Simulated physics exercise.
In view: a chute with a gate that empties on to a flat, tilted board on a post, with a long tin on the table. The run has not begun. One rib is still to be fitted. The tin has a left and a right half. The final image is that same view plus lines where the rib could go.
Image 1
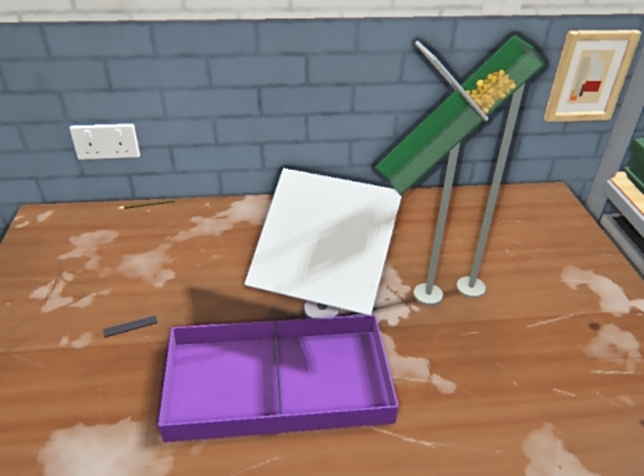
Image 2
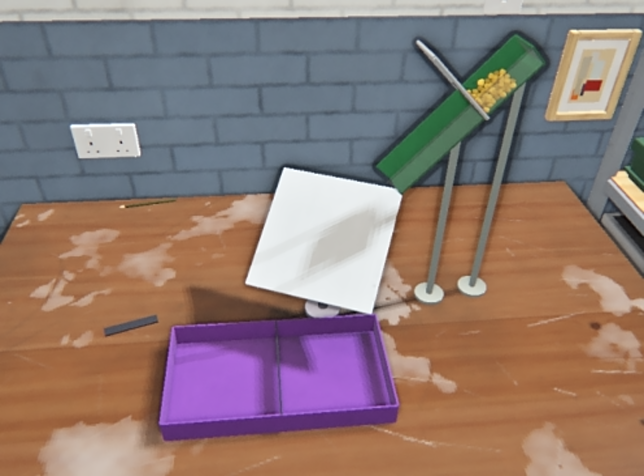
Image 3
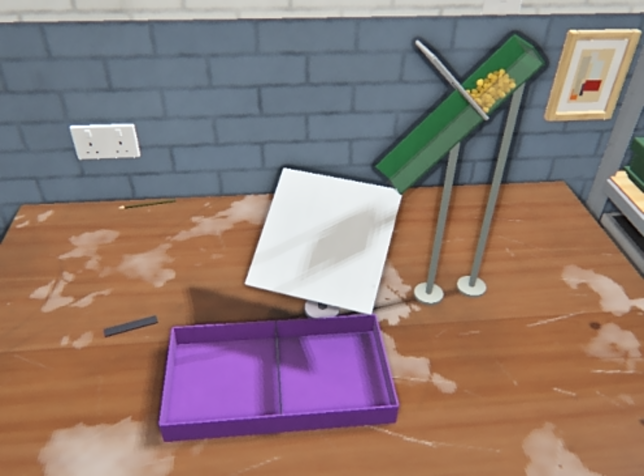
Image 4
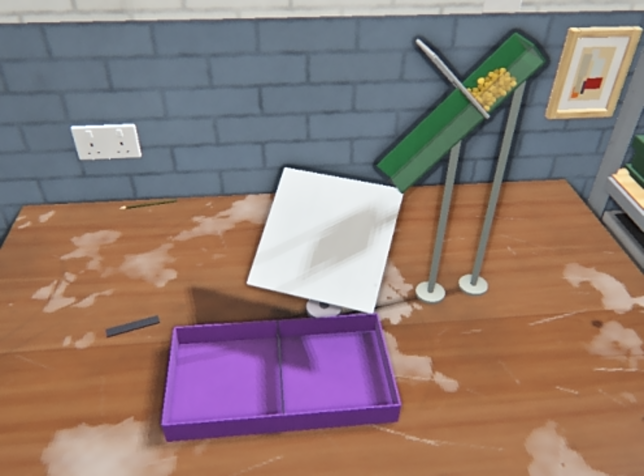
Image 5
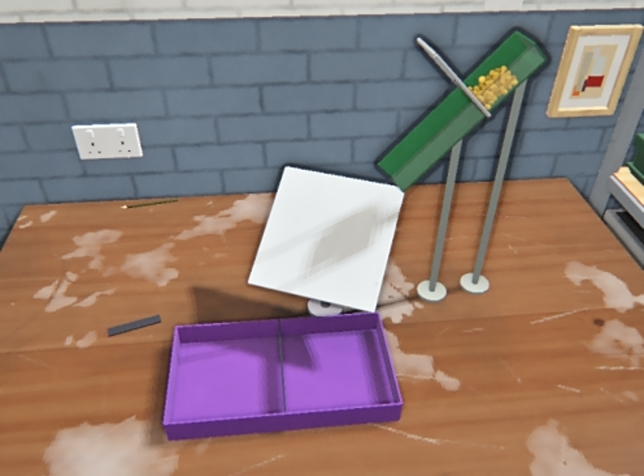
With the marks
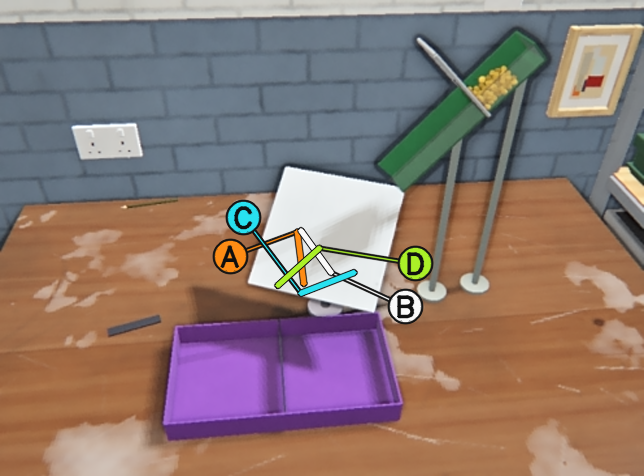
Green chute holding yellow pieces behind a shut gate, sloping towards a tilted white board above a purple two-part tray, nothing moving.
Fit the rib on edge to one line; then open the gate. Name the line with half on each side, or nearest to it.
Use line D.
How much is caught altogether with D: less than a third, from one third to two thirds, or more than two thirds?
Line D gives more than two thirds.
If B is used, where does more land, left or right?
The right half.
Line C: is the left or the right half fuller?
Left.
On the marked copy, line A from (297, 231) to (303, 283); line B from (300, 230) to (331, 272); line C from (354, 272) to (300, 293); line D from (319, 248) to (277, 285).
Choosing A, of what is caught, about a tenth in the left half, the larger part in the right.
Choosing B, of what is caught, just a few in the left half, almost all in the right.
Choosing C, of what is caught, almost all in the left half, about a tenth in the right.
Choosing D, of what is caught, roughly half in the left half, roughly half in the right.
